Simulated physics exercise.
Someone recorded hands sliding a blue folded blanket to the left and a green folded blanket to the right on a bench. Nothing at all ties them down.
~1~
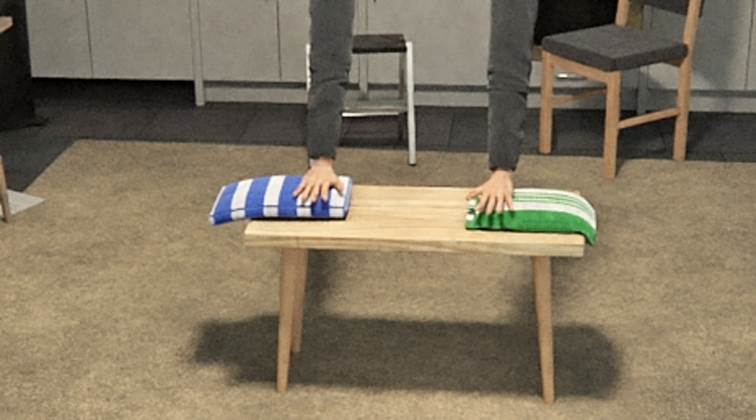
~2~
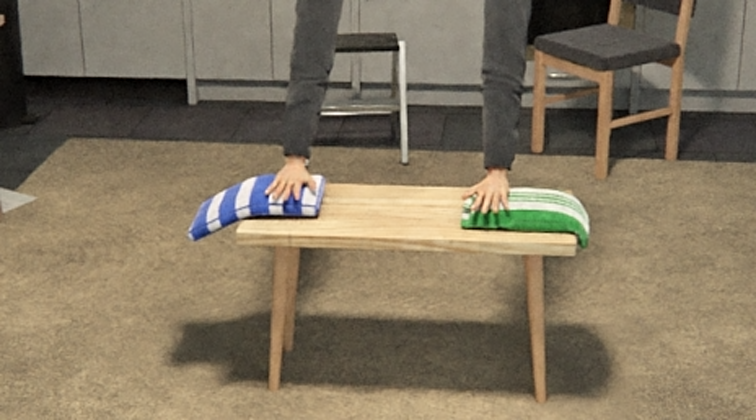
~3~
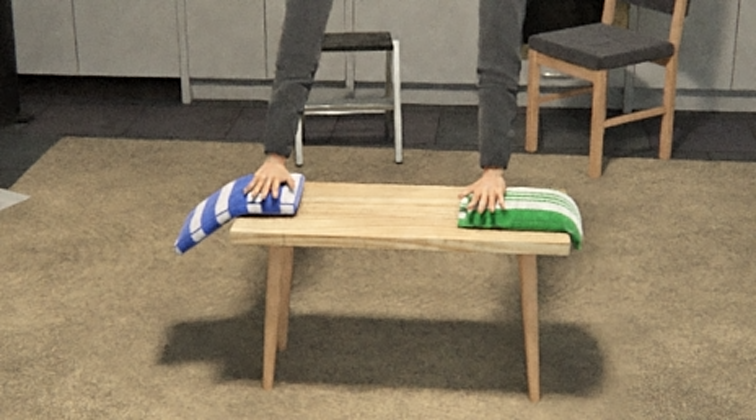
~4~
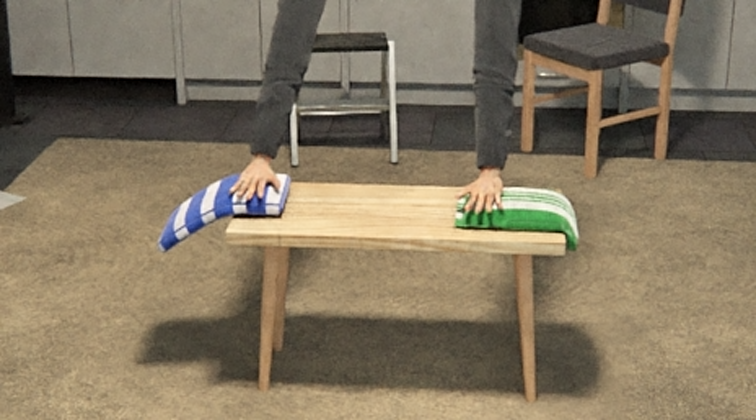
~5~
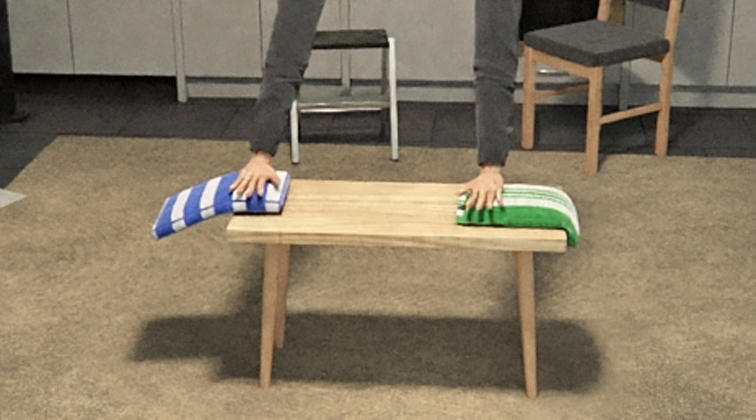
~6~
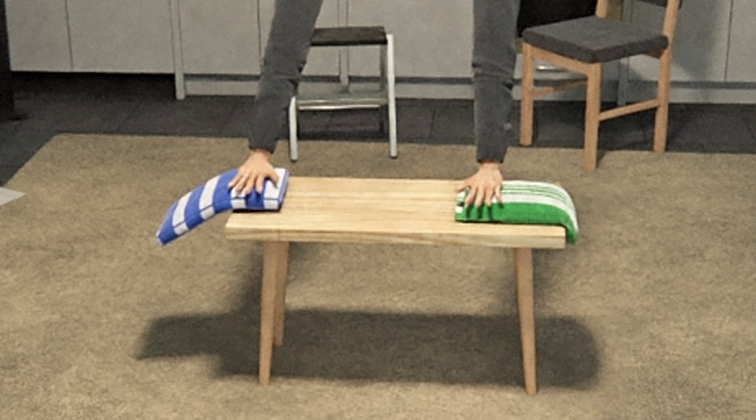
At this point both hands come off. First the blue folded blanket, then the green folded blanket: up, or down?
Result - blue folded blanket goes down; green folded blanket stays up.
Then, 0.38 s later than the last view, blue folded blanket falling near (213, 283); green folded blanket at rest.
Then, 0.64 s later than the last view, blue folded blanket on the floor near (164, 347); green folded blanket at rest.
Finally, blue folded blanket on the floor near (161, 349); green folded blanket at rest. The blue folded blanket tips over and falls and the green folded blanket holds its place.
